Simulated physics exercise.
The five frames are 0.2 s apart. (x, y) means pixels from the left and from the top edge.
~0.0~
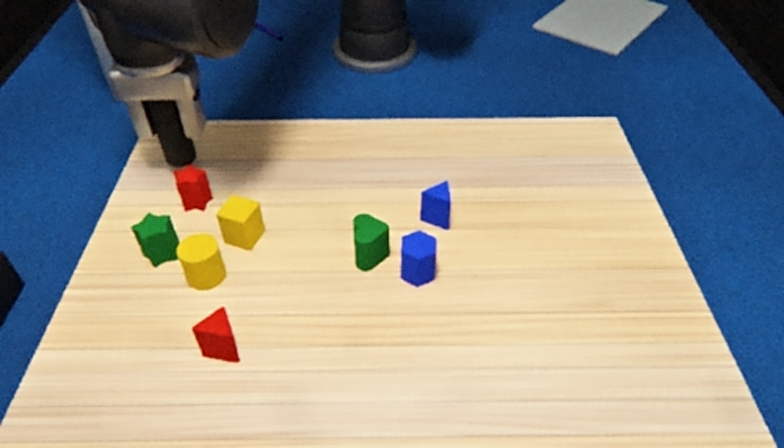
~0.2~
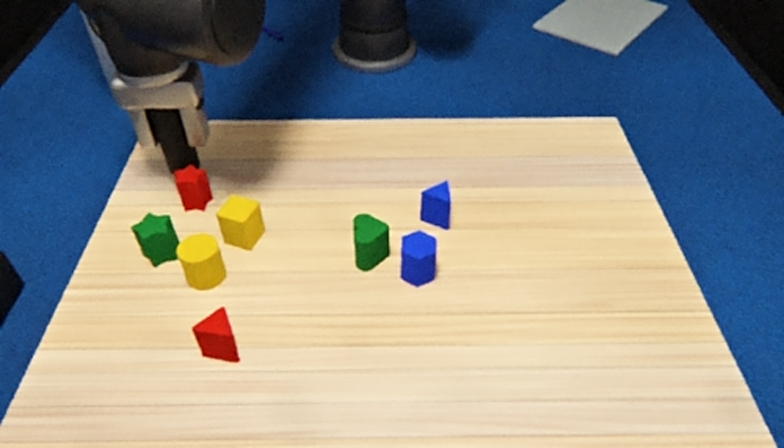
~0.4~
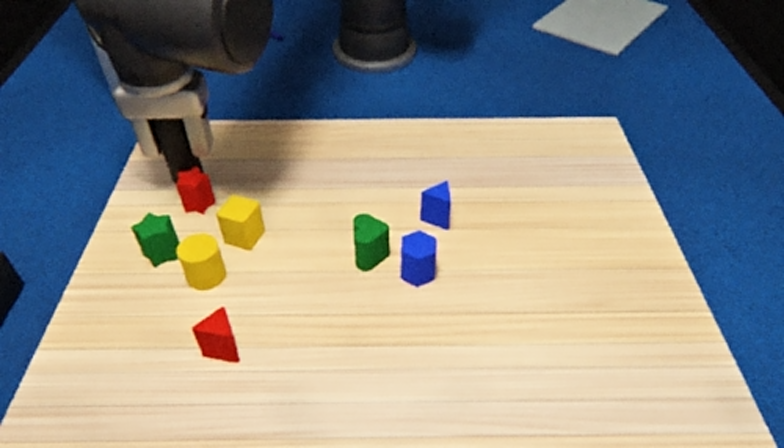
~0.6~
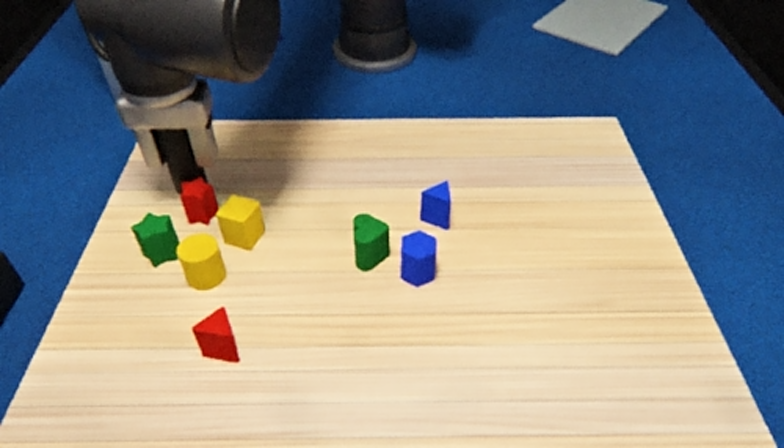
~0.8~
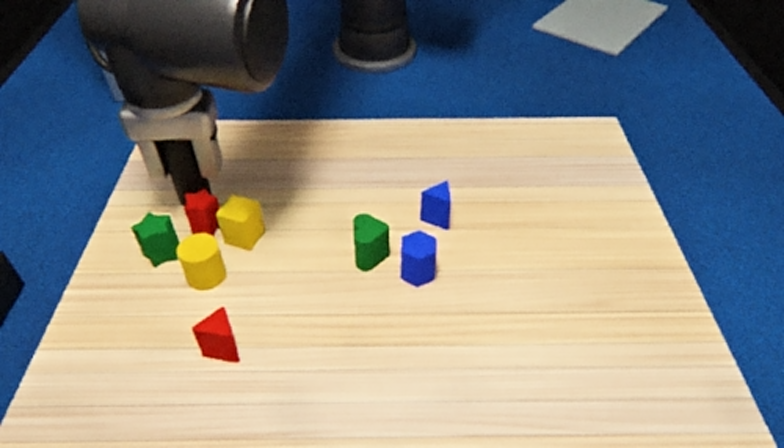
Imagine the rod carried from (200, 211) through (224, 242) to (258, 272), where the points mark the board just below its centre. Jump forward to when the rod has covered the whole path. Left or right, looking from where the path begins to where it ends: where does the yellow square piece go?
The yellow square piece is shifted sideways to the left, facing along the path from start to end.
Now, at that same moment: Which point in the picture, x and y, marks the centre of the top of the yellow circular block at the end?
In the picture, it is at (198, 275).
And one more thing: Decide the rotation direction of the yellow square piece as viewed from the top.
Bird's-eye view: Counterclockwise.
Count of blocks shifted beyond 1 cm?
3 or more.
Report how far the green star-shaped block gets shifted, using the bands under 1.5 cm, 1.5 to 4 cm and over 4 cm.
Up to 1.5 cm.
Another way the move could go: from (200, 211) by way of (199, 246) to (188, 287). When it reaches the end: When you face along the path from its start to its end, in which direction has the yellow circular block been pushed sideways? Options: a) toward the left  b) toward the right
I'll go with a - toward the left.
What follows on the original path. One third of the way, rod (212, 219); red star-shaped block (211, 222); yellow square piece (246, 215), turned 40° anticlockwise.
Two thirds of the way, rod (231, 239); yellow circular block (197, 267); red star-shaped block (227, 246), turned 25° clockwise; yellow square piece (267, 222), turned 75° anticlockwise.
At the end, rod (255, 259); green star-shaped block still; yellow circular block (198, 275); red star-shaped block (238, 271), turned 65° clockwise; yellow square piece (283, 228), turned 135° anticlockwise.
